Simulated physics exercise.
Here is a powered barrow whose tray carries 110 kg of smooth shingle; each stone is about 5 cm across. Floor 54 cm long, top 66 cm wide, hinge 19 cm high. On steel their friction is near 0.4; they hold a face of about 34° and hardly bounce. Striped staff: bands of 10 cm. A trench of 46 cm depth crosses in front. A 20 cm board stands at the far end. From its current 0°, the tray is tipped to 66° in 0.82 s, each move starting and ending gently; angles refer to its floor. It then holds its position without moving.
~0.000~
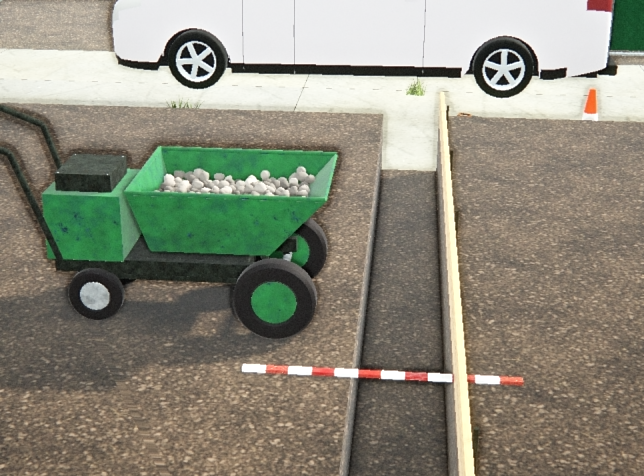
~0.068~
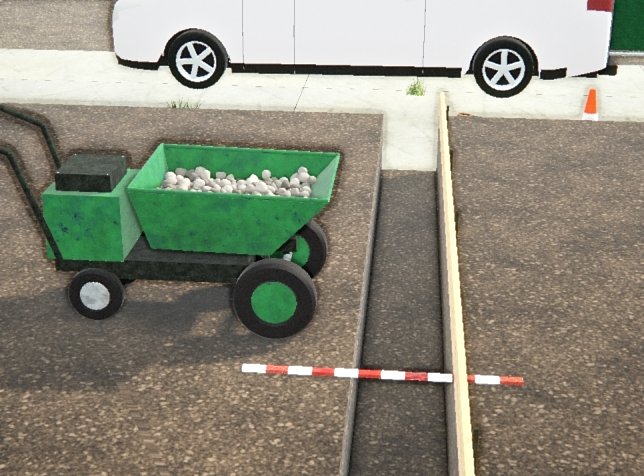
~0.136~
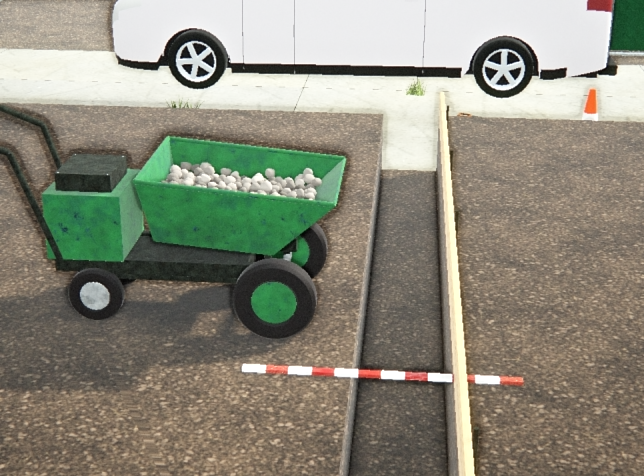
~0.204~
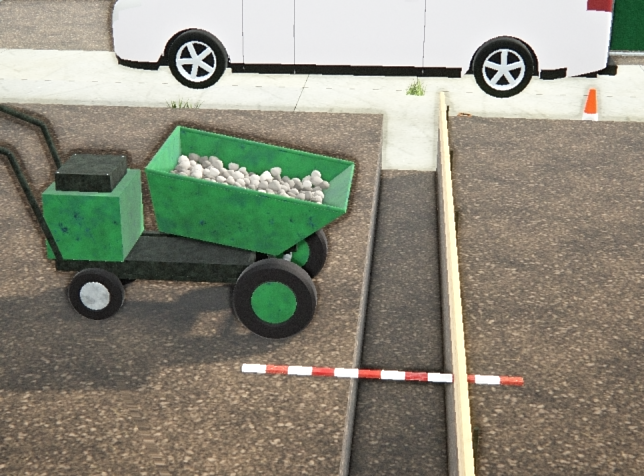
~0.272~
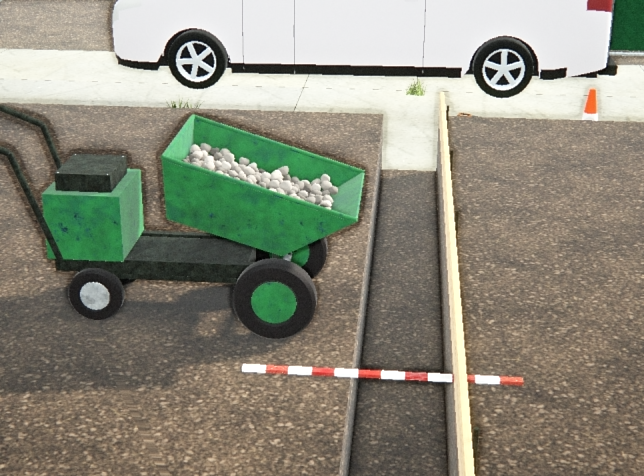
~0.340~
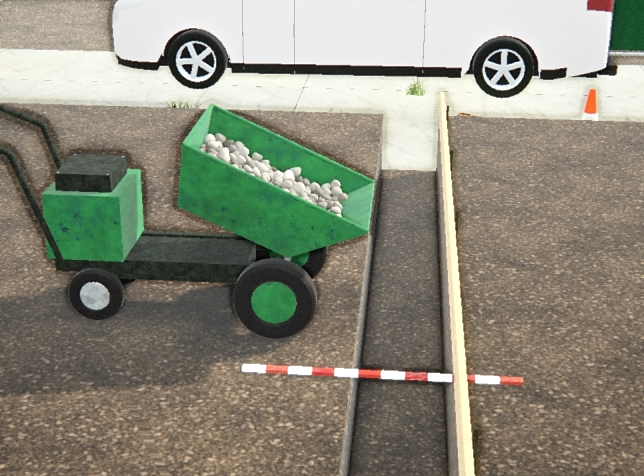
A green powered barrow with black wheels and handles stands at the left on brown, gritty ground, its tray holding pale rounded stones, seen from the side and slightly above. A dark trench edged by an upright pale board lies to the right, crossed by a red-and-white staff, with a white vehicle and orange cone behind. The tray's left end rises steadily, slanting its floor down rightward, while the camera stays still.
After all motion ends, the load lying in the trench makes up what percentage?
It makes up about 96 per cent.
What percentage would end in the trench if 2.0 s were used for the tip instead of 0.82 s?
Roughly 100 per cent.
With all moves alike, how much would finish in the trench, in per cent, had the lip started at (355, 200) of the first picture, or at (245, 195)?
70 % and 90 %.
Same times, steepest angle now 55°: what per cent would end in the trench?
Roughly 80%.
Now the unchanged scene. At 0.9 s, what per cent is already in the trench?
Approx. 20 % of the load.
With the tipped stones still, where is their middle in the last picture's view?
Around (414, 387).
After 0.6 s the floor is at 56°; 100 % in the tray; the foremost stones are at (374, 248).
After 0.9 s the floor is at 66°; 81 % in the tray, 19 % in the trench; the foremost stones are at (447, 323).
After 1.3 s the floor is at 66°; 26 % in the tray, 70 % in the trench, 4 % past the trench; the foremost stones are at (542, 321).
After 3.2 s the floor is at 66°; 0 % in the tray, 96 % in the trench, 4 % past the trench; the foremost stones are at (618, 326).
